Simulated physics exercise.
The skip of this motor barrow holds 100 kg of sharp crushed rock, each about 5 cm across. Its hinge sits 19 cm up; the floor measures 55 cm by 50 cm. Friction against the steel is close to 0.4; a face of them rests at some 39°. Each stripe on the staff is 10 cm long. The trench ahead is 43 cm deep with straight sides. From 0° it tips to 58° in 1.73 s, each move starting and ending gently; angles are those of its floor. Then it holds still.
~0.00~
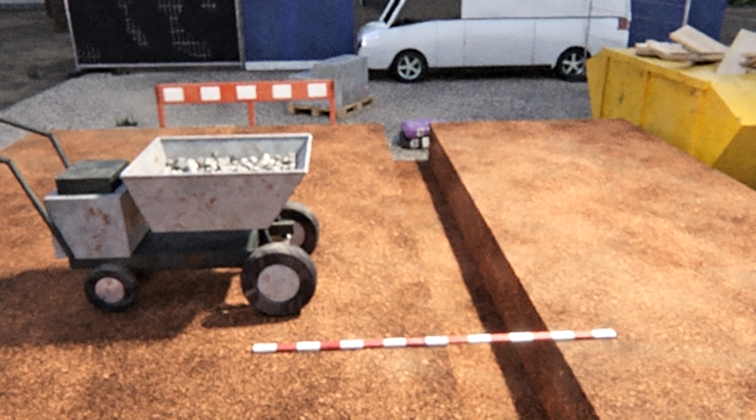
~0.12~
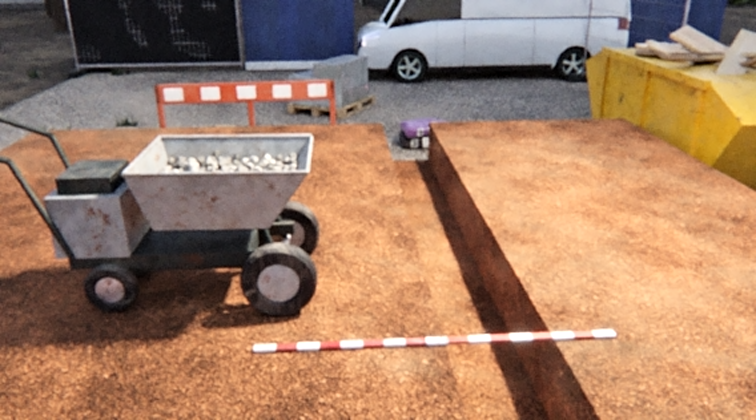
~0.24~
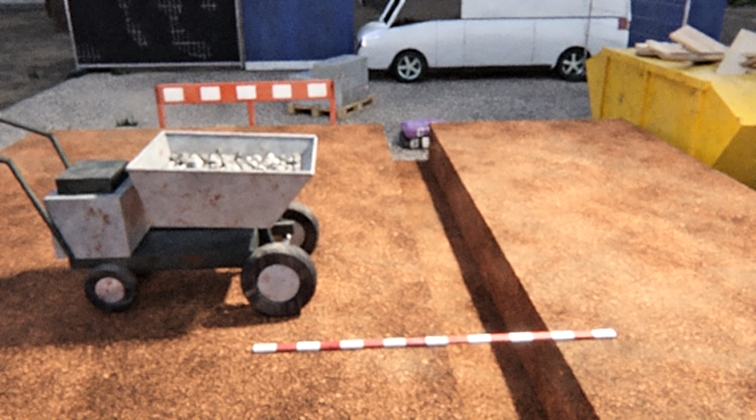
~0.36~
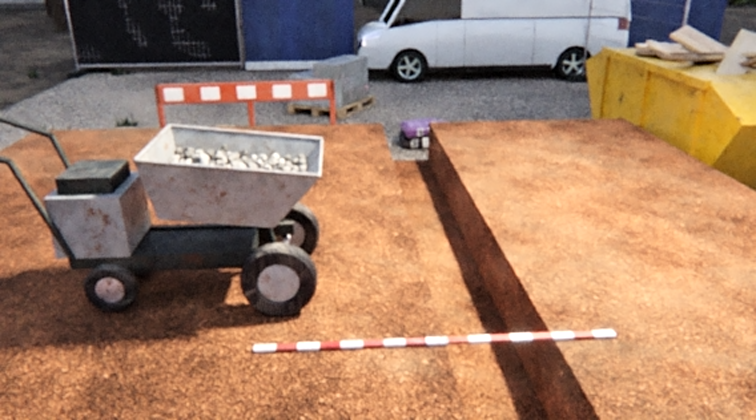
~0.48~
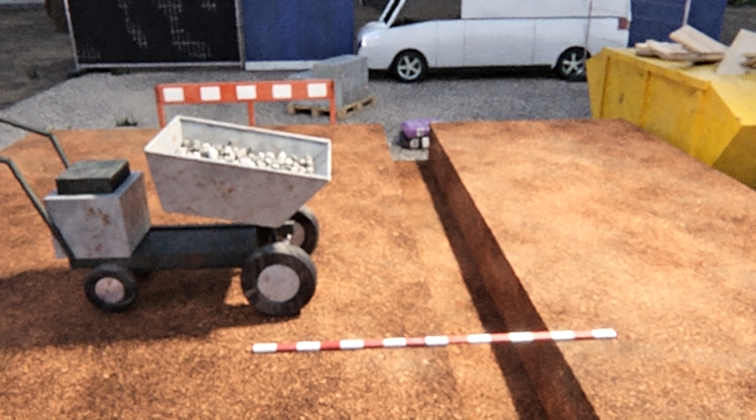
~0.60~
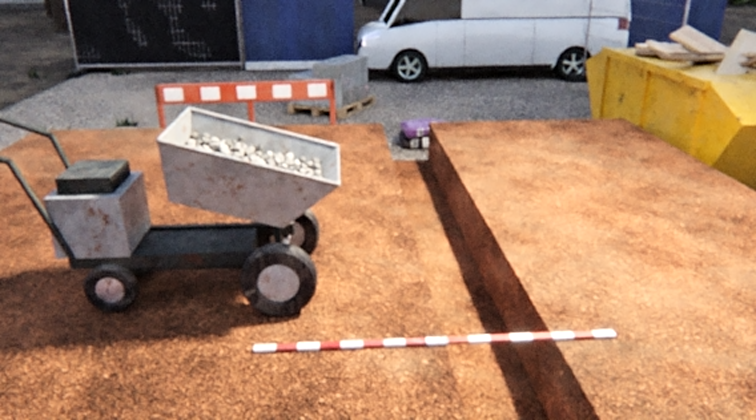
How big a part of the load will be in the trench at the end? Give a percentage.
Close to 1 in a hundred.
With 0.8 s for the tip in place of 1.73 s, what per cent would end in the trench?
In that case some 15 per cent.
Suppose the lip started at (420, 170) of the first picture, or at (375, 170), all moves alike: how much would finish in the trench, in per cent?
About 5 and 5 per cent.
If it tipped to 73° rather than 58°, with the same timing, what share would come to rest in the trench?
Then about 50 per cent.
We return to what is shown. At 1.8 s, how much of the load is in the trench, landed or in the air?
Some 0 per cent.
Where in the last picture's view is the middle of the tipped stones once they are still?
Around (414, 272).
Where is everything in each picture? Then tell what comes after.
The skip is at 0°, its lip at (306, 172); the top of the load is at (215, 164), in the first frame.
The skip is at 1°, its lip at (308, 172); the top of the load is at (211, 163); the stones move at 0.1 m/s on average, in the second frame.
Lip at (312, 174), floor tilted 3°, highest stones at (211, 160); the stones move at 0.2 m/s on average, in the third frame.
The skip is at 6°, its lip at (320, 176); the top of the load is at (202, 156); the stones move at 0.3 m/s on average, in the fourth frame.
The skip is at 11°, its lip at (329, 180); the top of the load is at (204, 151); the stones move at 0.4 m/s on average, in the fifth frame.
Lip at (339, 185), floor tilted 16°, highest stones at (201, 144); the stones move at 0.4 m/s on average, in the sixth frame.
After 1.3 s the floor is at 49°; 100 % in the skip; the foremost stones are at (365, 212).
After 1.8 s the floor is at 58°; 100 % in the skip; the foremost stones are at (389, 216).
After 2.2 s the floor is at 58°; 98 % in the skip, 2 % short of the trench; the foremost stones are at (428, 287).
After 4.1 s the floor is at 58°; 96 % in the skip, 3 % short of the trench, 1 % in the trench; the foremost stones are at (450, 322).
